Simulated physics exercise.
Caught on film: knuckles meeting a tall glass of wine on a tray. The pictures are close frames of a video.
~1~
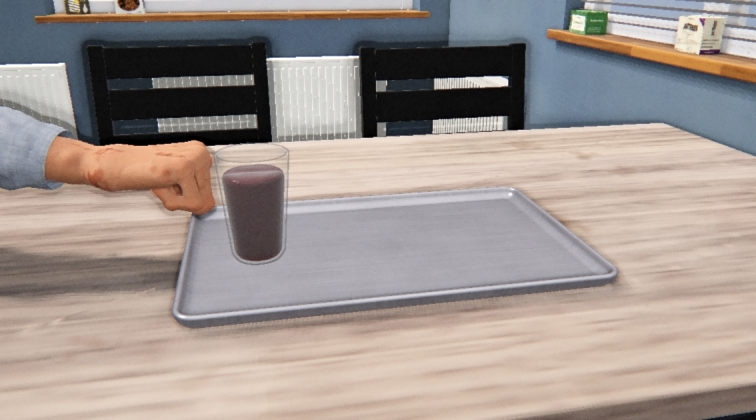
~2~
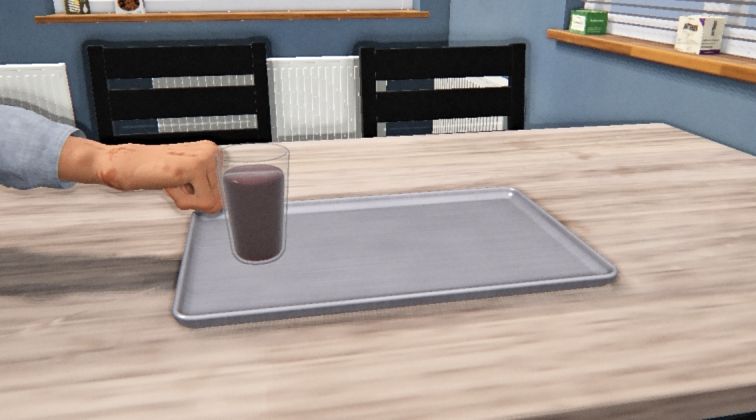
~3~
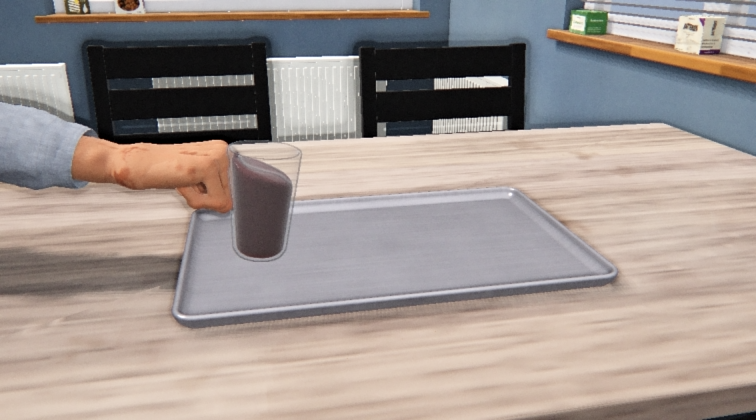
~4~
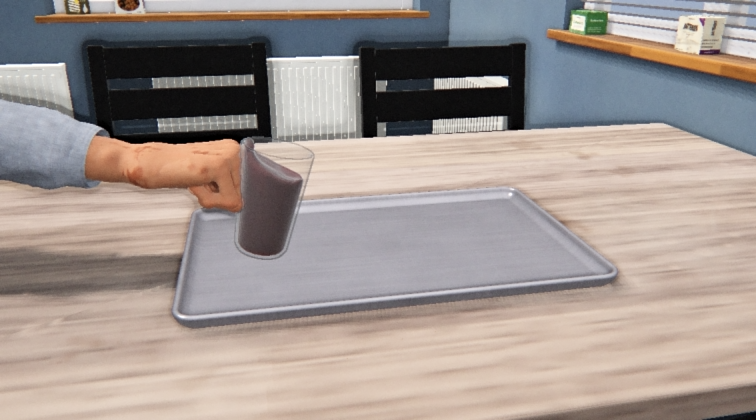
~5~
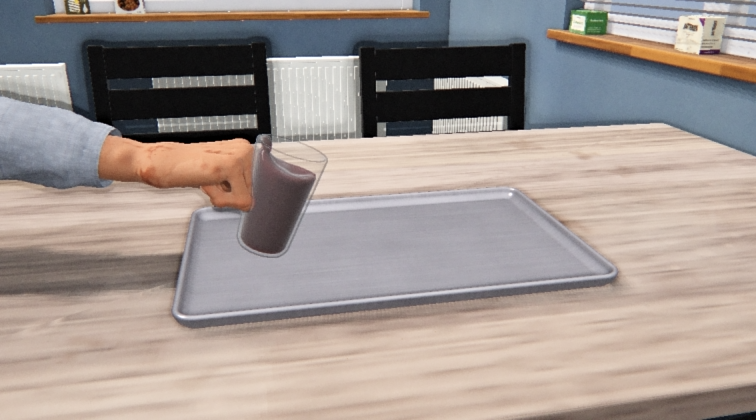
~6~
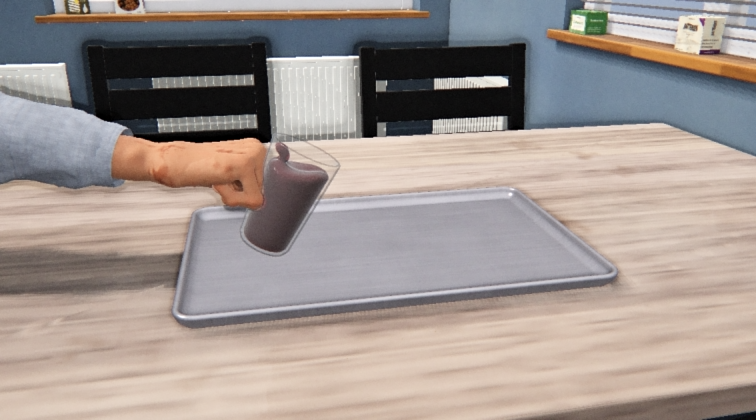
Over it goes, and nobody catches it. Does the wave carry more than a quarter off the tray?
As it turns out, a quarter and more lands beyond the tray.
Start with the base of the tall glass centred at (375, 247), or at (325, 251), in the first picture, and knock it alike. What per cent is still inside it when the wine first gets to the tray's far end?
First some 70, then 60 per cent.
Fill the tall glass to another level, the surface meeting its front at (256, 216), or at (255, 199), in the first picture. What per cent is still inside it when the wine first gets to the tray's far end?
The first gives 40 %, the second 45 %.
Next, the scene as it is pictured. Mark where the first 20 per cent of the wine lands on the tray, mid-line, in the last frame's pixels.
Roughly at (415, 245).
A moment on, the tall glass lies on its side and 91 per cent is in the glass, 1 on the tray and 8 above or beyond its rim.
Next, the tall glass lies on its side and 48 per cent is in the glass, 40 on the tray and 11 above or beyond its rim.
Then the tall glass lies on its side and 27 per cent is in the glass, 56 on the tray and 17 above or beyond its rim.
Later the tall glass lies on its side and 14 per cent is in the glass, 44 on the tray and 43 above or beyond its rim.
Finally, 58 per cent is held by tray and glass, 42 is off the tray.
